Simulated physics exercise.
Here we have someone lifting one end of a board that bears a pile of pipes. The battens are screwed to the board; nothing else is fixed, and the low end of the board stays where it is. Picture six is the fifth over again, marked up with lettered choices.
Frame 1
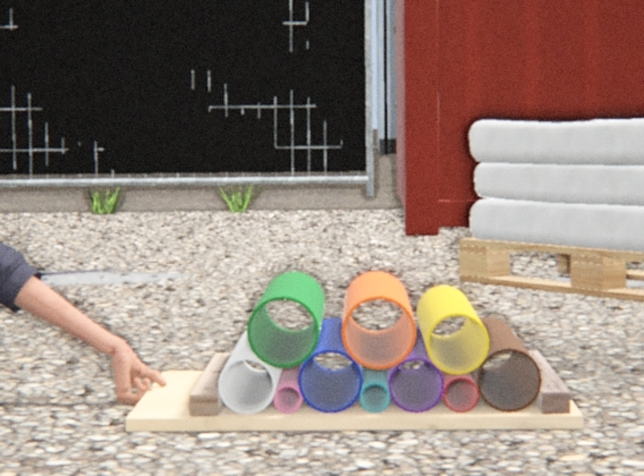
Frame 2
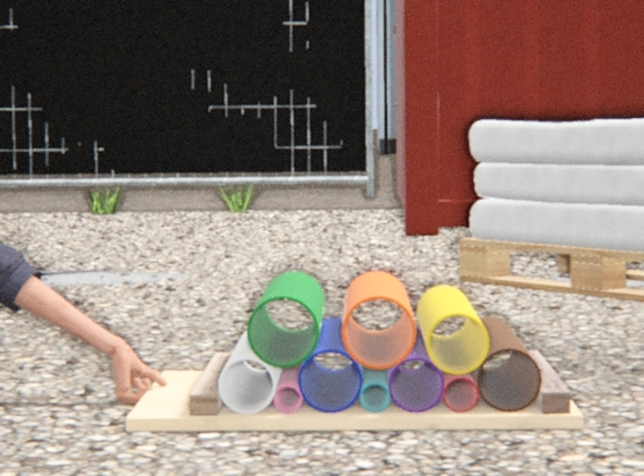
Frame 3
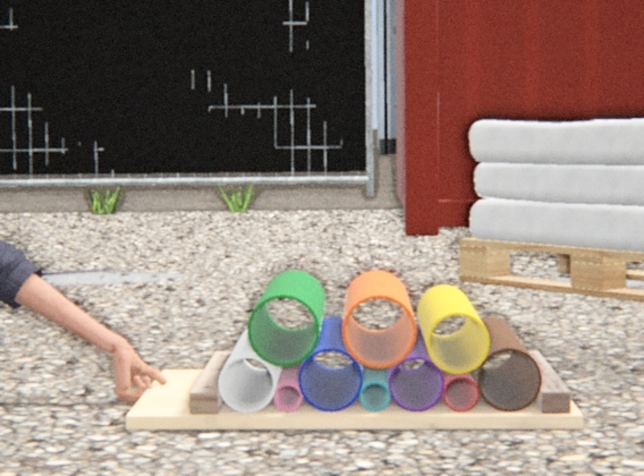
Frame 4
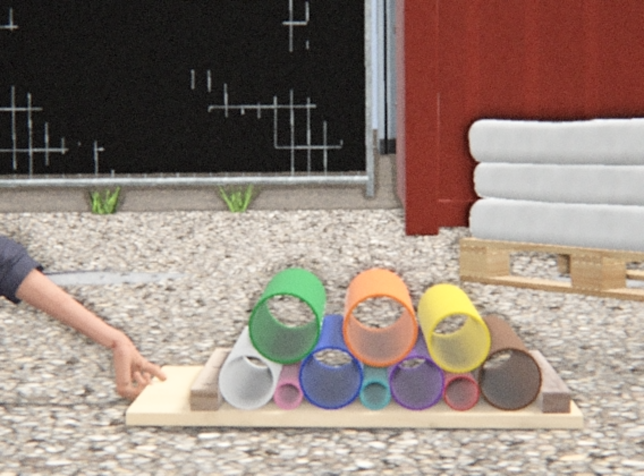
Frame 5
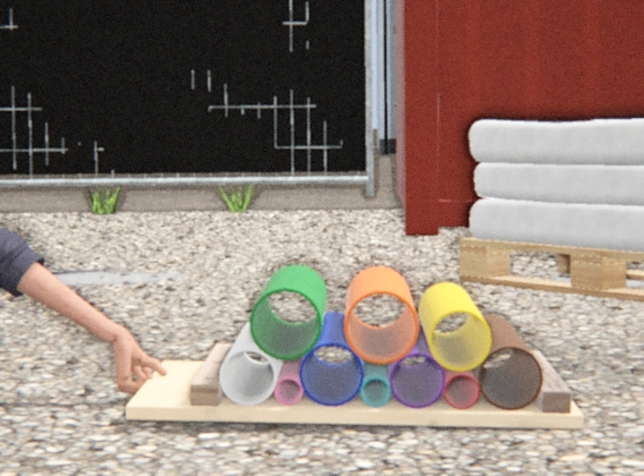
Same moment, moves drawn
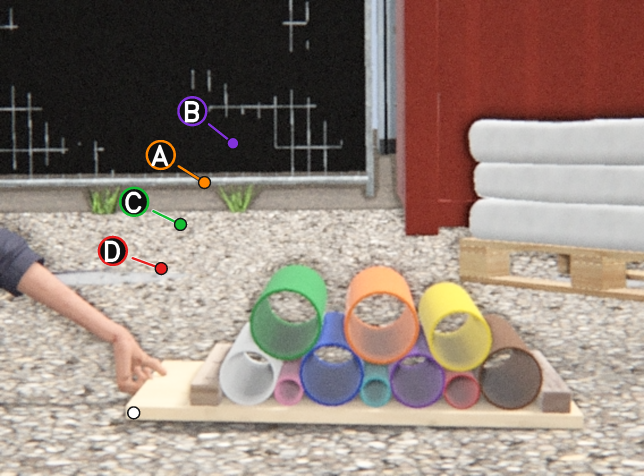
The clip opens on a hand gripping the left end of a wooden board on gravel, with colourful pipes stacked between two wooden battens. The hand then raises that end very slightly, tilting the board a little, while the pipes keep their arrangement and shift only barely with it.
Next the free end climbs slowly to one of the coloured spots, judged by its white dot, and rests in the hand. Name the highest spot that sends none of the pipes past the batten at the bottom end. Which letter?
It can be raised to B.
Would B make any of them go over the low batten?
At B: No.
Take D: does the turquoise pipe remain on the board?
The turquoise pipe: Yes.
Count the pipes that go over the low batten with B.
At B the number is none.
On the marked copy, A at (205, 183); B at (233, 143); C at (181, 224); D at (161, 269); the white dot at (134, 413).
Following B. Soon after the start, board at 21°.
Later, board at 39°.
In the end, board at 39°, none over the low batten.
As for the rest, A none over the low batten; C none over the low batten; D none over the low batten.
